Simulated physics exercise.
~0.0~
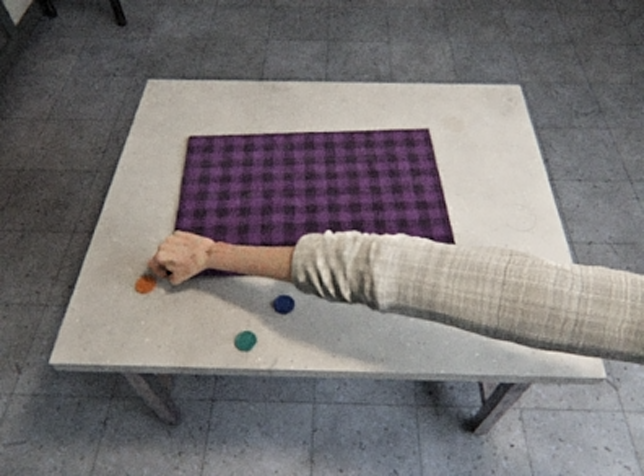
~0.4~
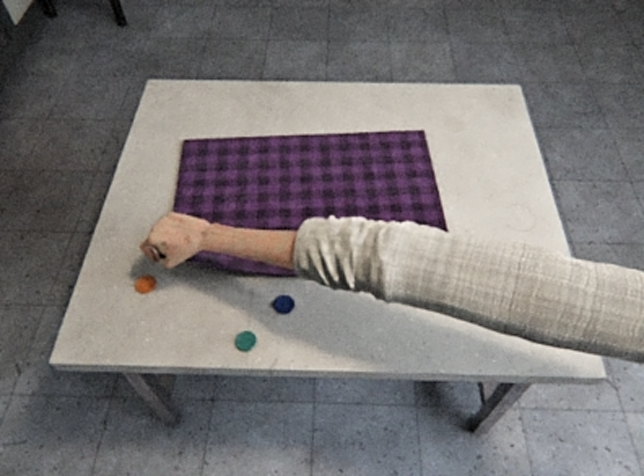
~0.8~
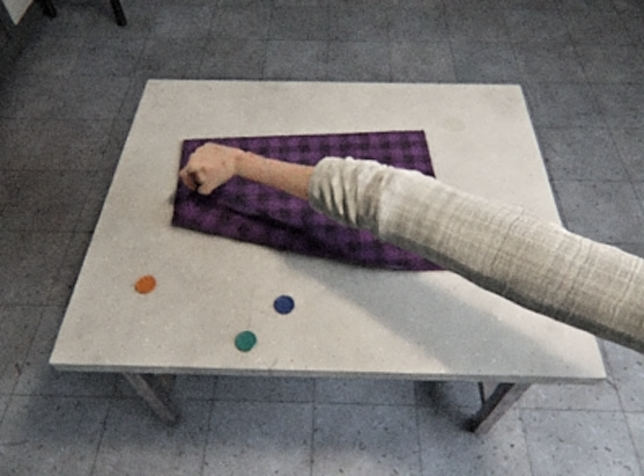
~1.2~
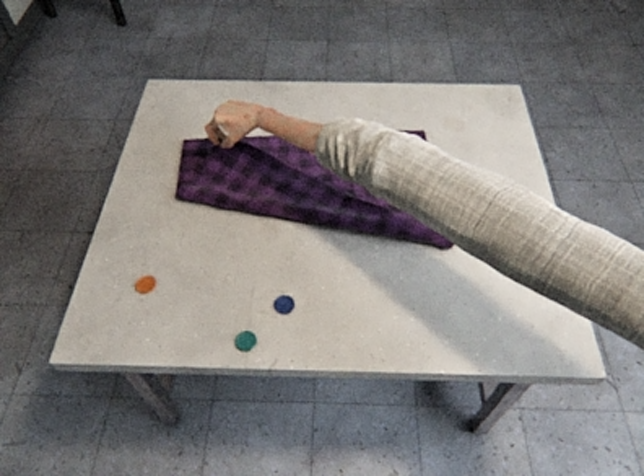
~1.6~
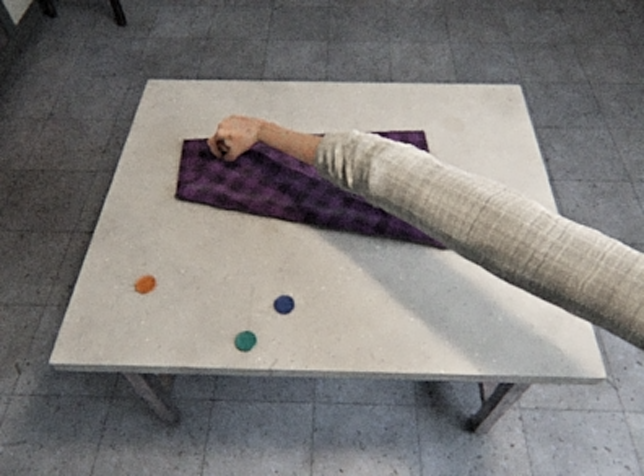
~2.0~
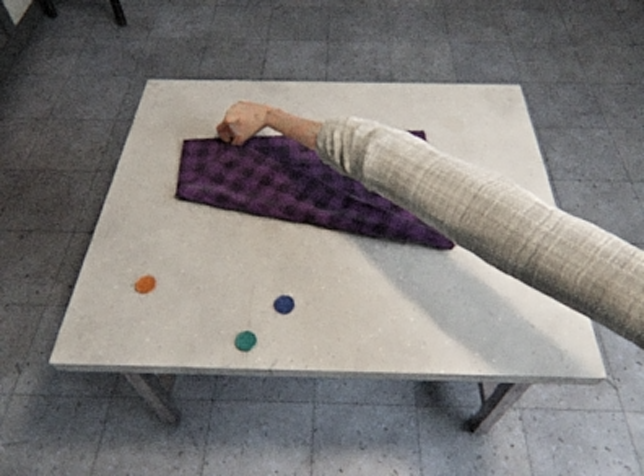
At the start, a purple checked cloth lies flat on a pale table, with an orange disc, a blue disc and a green disc on the bare surface near its front edge. A hand in a cream sleeve reaches in from the right to the cloth's near left corner. The hand lifts that corner and carries it toward the far side, folding the cloth over itself. It sets the corner down near the far left edge and lingers there, shifting only slightly. At the end, the cloth lies partly folded beneath the arm, and all three discs remain uncovered where they began.
